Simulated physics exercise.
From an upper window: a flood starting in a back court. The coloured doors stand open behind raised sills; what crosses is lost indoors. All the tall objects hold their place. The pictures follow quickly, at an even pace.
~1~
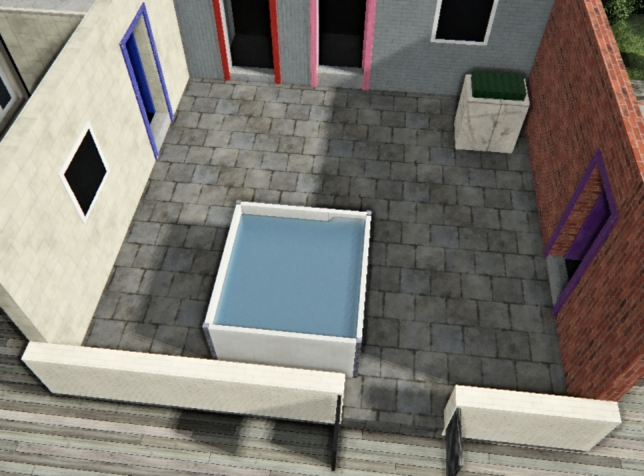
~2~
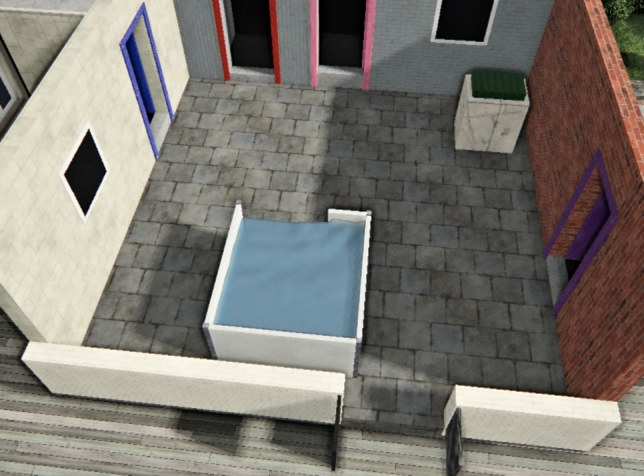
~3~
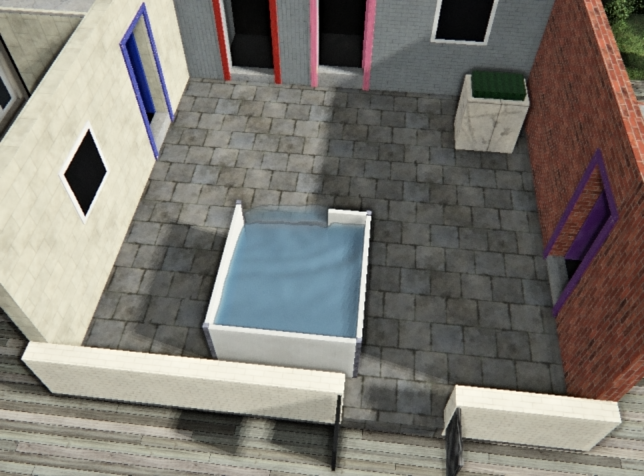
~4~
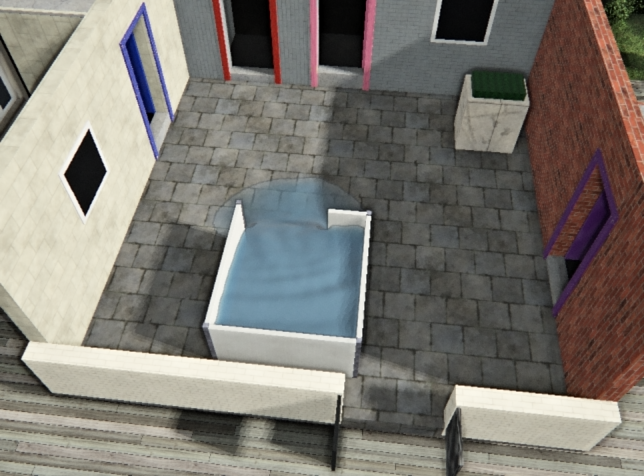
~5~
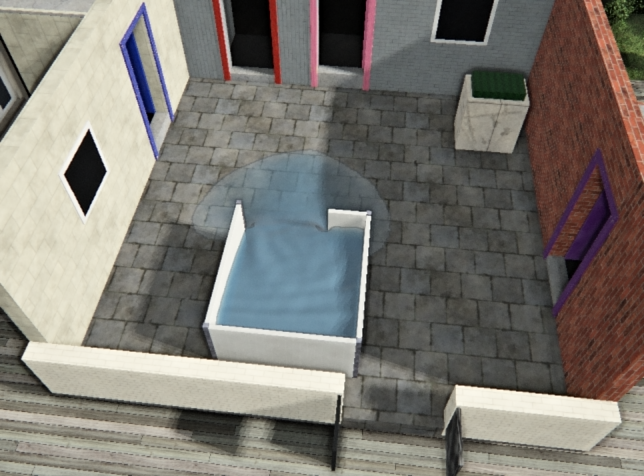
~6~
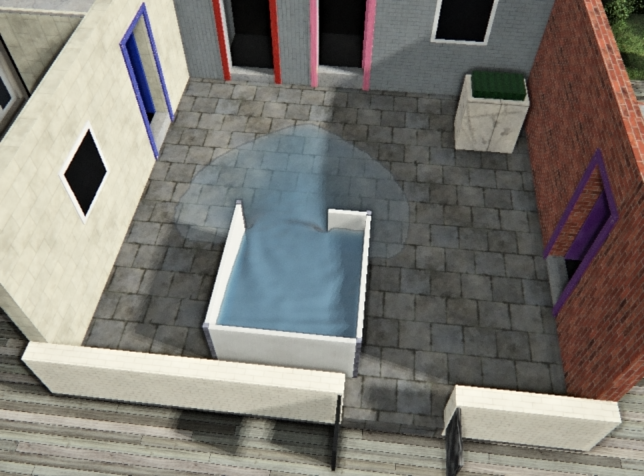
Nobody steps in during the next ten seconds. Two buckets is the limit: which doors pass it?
The blue door stays under that; the purple door stays under that; the pink door stays under that; the red door takes more than that.
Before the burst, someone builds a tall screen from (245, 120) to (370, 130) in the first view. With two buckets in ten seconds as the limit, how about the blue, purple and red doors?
My reading: Blue door floods; purple door lets less in; red door takes less.
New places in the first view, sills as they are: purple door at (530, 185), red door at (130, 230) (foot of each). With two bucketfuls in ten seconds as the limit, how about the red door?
One by one: The red door is under.
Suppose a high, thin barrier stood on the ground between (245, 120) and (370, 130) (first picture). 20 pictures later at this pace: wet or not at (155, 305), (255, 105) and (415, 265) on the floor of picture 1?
In turn: Not flooded, wet, free of water.
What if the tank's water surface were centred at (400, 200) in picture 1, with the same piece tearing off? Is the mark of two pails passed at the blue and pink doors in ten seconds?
In short: Blue door is under, pink door passes that mark.
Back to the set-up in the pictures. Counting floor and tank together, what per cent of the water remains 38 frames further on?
About 96 per cent.
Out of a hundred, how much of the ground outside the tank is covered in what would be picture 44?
Near 90 in a hundred.
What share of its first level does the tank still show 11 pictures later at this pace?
About 42 per cent.
A moment on, water covers 45 % of the floor; the blue door wet at the sill, nothing in, the purple door not reached, the pink door wet at the sill, nothing in, the red door under two buckets in.
Next, water covers 50 % of the floor; the blue door wet at the sill, nothing in, the purple door not reached, the pink door wet at the sill, nothing in, the red door over two buckets in.
Then, water covers 55 % of the floor; the blue door wet at the sill, nothing in, the purple door not reached, the pink door wet at the sill, nothing in, the red door far over two buckets in.
Later, water covers 90 % of the floor; the blue door wet at the sill, nothing in, the purple door wet at the sill, nothing in, the pink door wet at the sill, nothing in, the red door far over two buckets in.
In the end, water covers 100 % of the floor; the blue door wet at the sill, nothing in, the purple door wet at the sill, nothing in, the pink door wet at the sill, nothing in, the red door far over two buckets in.
